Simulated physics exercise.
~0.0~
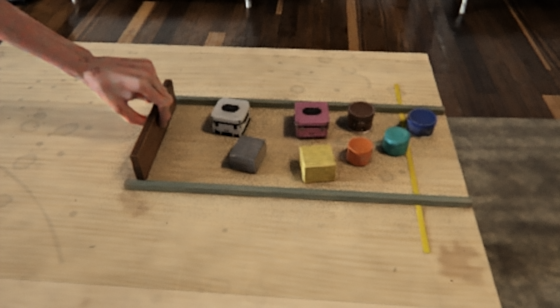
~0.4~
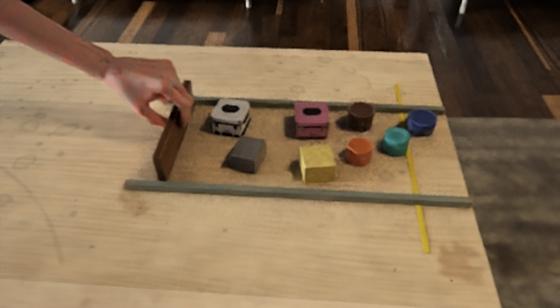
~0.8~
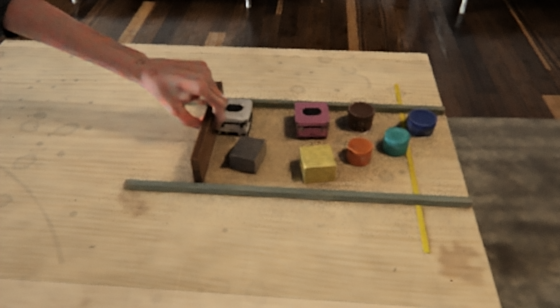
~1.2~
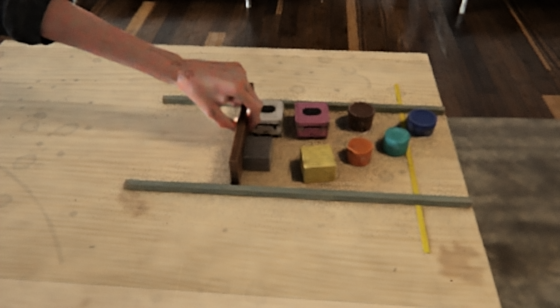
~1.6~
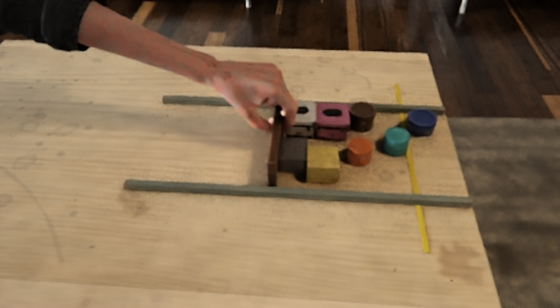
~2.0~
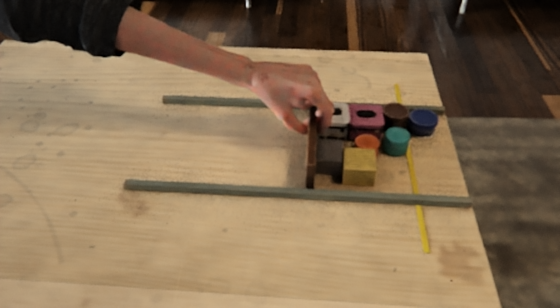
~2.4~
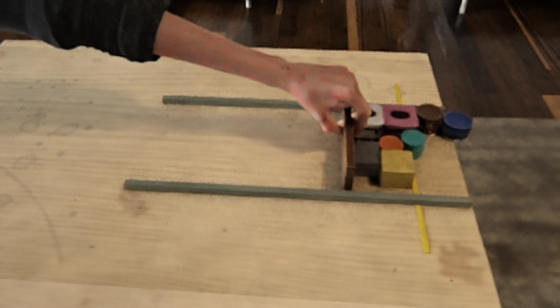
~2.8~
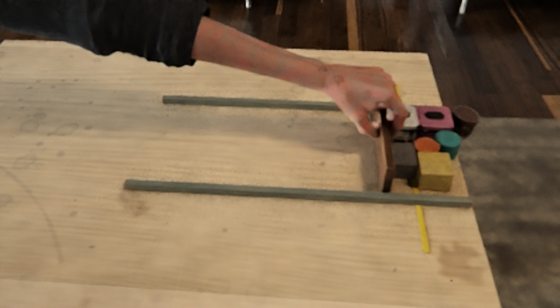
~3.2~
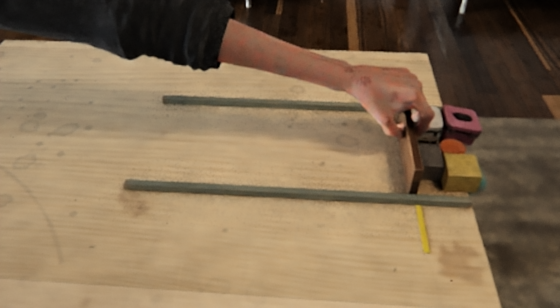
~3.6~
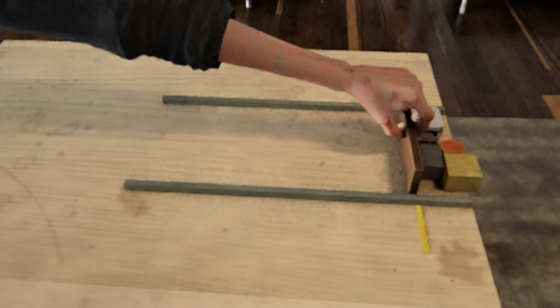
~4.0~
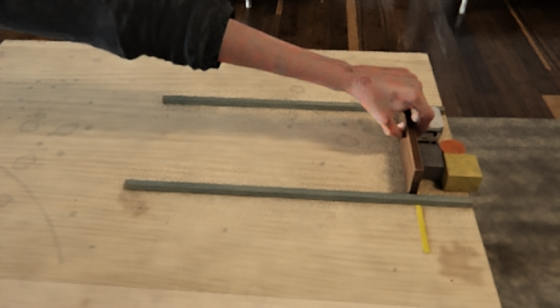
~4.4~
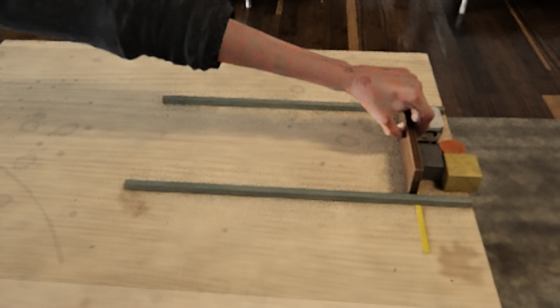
On a wooden table between two rails, a hand slides an upright board rightward, gathering eight small objects and pushing them toward the edge. The blue, turquoise, brown and pink pieces drop off the end, while the others, including a yellow block, remain by the halted board.
